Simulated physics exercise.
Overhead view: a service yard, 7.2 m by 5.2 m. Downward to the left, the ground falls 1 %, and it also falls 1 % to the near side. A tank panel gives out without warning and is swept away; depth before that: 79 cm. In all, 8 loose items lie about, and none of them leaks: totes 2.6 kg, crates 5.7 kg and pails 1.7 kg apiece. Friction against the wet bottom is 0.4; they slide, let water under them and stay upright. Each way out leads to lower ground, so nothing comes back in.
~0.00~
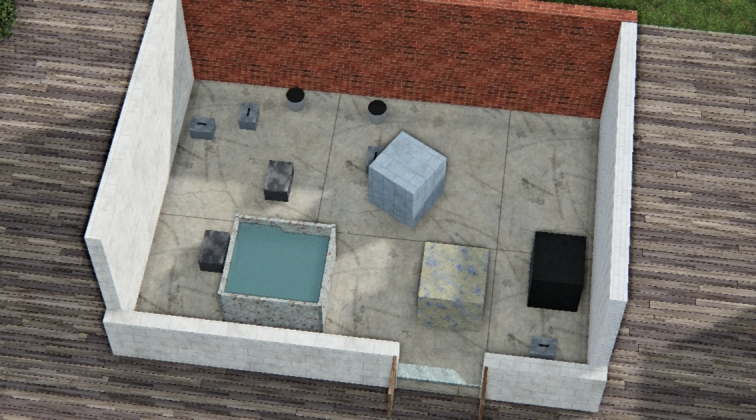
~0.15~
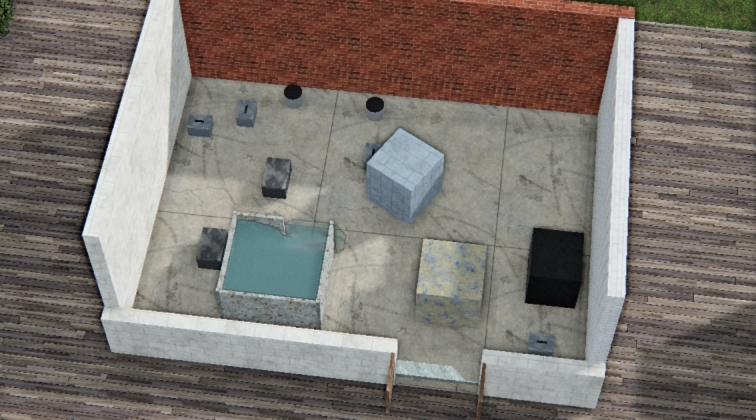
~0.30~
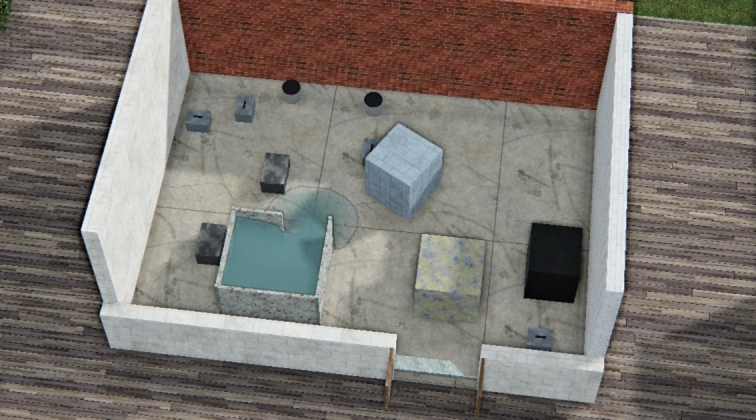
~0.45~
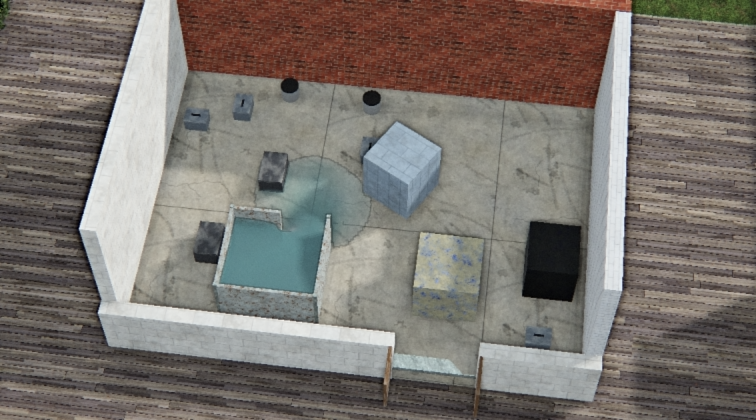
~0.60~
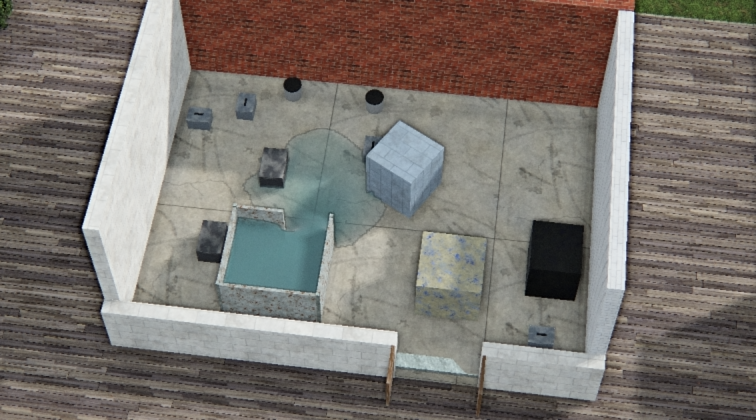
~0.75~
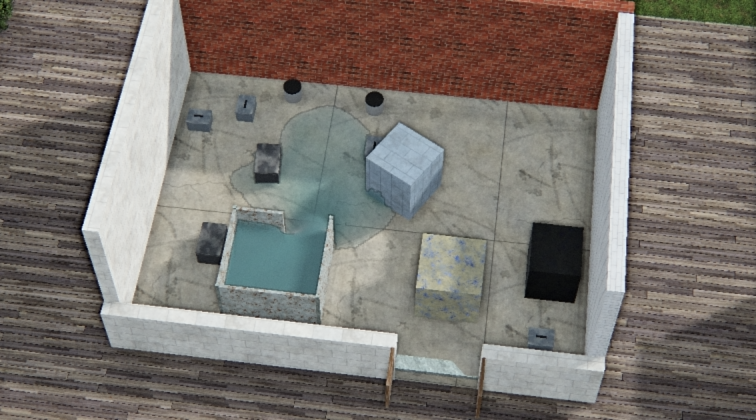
A walled concrete yard held a stone-sided tank of teal water until its back corner broke open, and water spread across the floor in a widening pool, reaching a small dark box that shifted slightly.
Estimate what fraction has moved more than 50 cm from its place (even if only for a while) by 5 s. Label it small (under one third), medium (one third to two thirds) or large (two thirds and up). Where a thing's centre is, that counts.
Large.
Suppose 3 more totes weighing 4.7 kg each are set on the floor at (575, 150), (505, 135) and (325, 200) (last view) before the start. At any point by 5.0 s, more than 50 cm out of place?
Reading them off in order: Clears the mark, clears the mark, clears the mark.
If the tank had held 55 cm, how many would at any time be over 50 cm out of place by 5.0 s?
Under that setup the answer is 6.
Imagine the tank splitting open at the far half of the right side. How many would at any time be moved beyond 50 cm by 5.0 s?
Count: 0.
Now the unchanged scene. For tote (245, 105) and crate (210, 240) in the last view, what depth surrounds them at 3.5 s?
Depths: Near 18 cm, then near 0 cm.
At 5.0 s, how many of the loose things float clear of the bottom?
Total: 7.
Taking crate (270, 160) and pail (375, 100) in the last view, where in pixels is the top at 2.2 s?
I'd say close to (212, 100) and close to (437, 88).
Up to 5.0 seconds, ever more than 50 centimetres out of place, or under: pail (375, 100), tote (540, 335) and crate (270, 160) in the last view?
One by one: Above the line; below the line; above the line.
After 1.1 s 2 of 8 are over 50 cm from their spots; 0 afloat.
After 2.2 s 5 of 8 are over 50 cm from their spots; 5 afloat.
After 3.5 s 6 of 8 are over 50 cm from their spots; 5 afloat.
After 5.0 s 6 of 8 are over 50 cm from their spots, and 6 have been at some point; 7 afloat.
